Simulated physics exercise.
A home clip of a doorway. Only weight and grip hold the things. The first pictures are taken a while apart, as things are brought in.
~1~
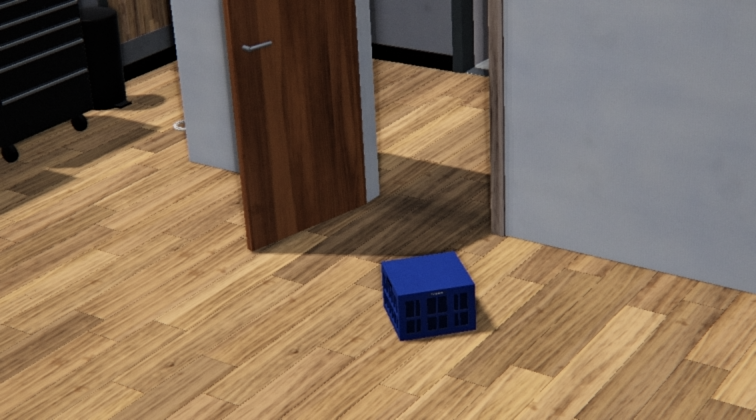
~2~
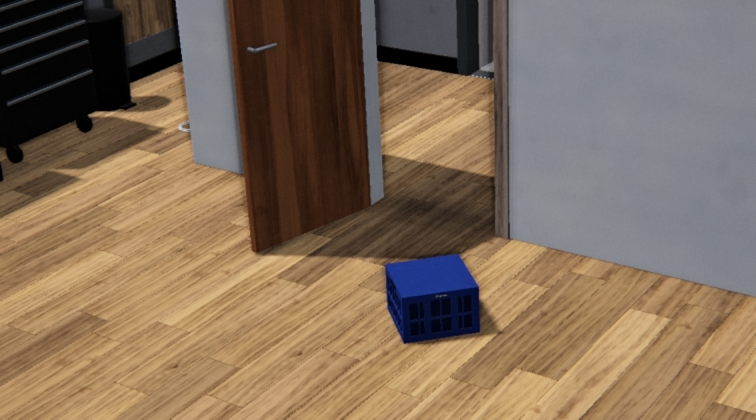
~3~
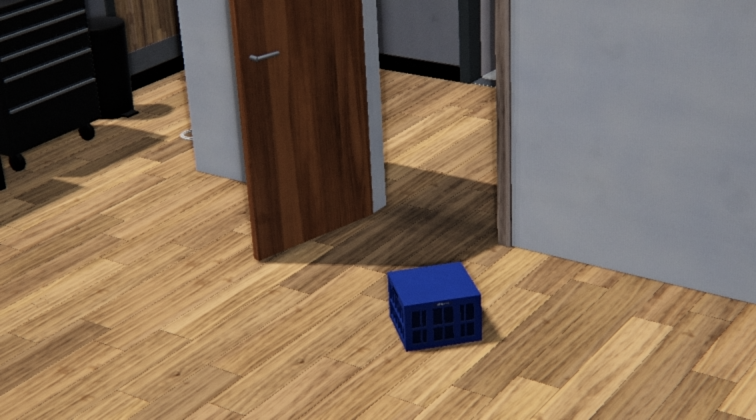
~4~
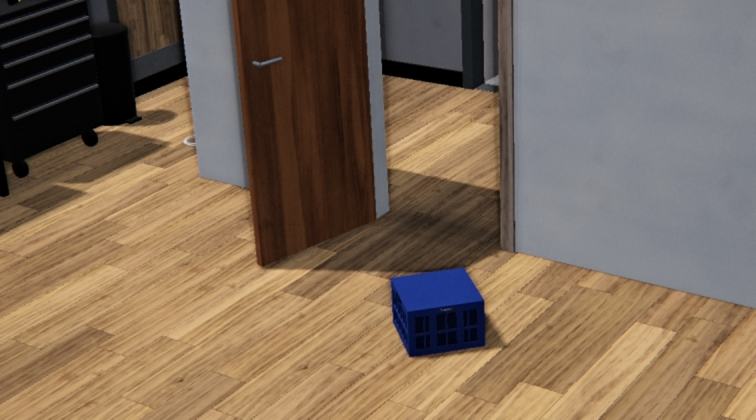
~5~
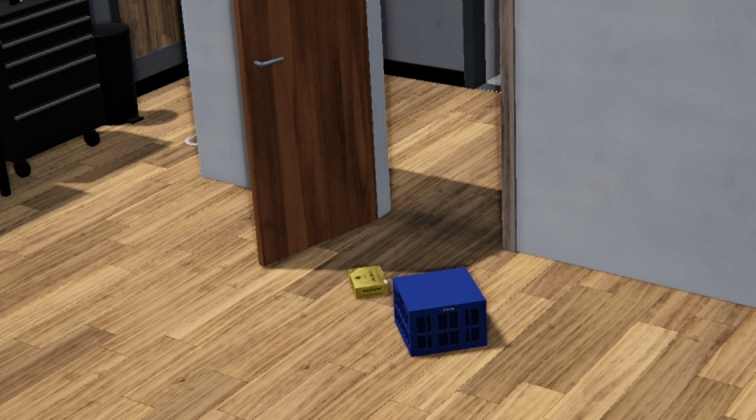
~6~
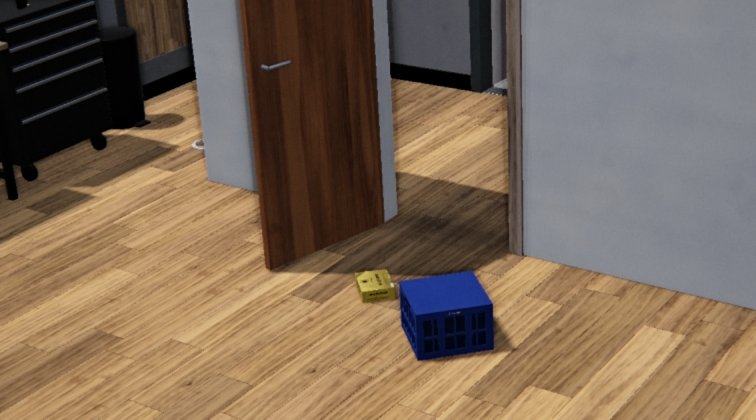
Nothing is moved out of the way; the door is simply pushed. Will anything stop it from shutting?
In the end the door shuts.
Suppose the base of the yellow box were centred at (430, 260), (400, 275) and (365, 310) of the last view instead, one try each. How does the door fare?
First, it closes; second, it stops short; third, it reaches the frame.
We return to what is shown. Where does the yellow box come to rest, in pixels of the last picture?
At about (421, 292).
Then, 0.90 s on from there, open by 82°.
Then, 1.50 s on from there, open by 59°; yellow box shifted a little near (391, 288).
Then, 1.80 s on from there, open by 47°; yellow box shifted about its own width near (415, 291).
Then, 2.50 s on from there, open by 19°; yellow box shifted about its own width near (421, 292).
In the end, open by 0°; moved from the start, yellow box; blue crate unmoved. At the end, from the last picture's camera, yellow box near (421, 292).
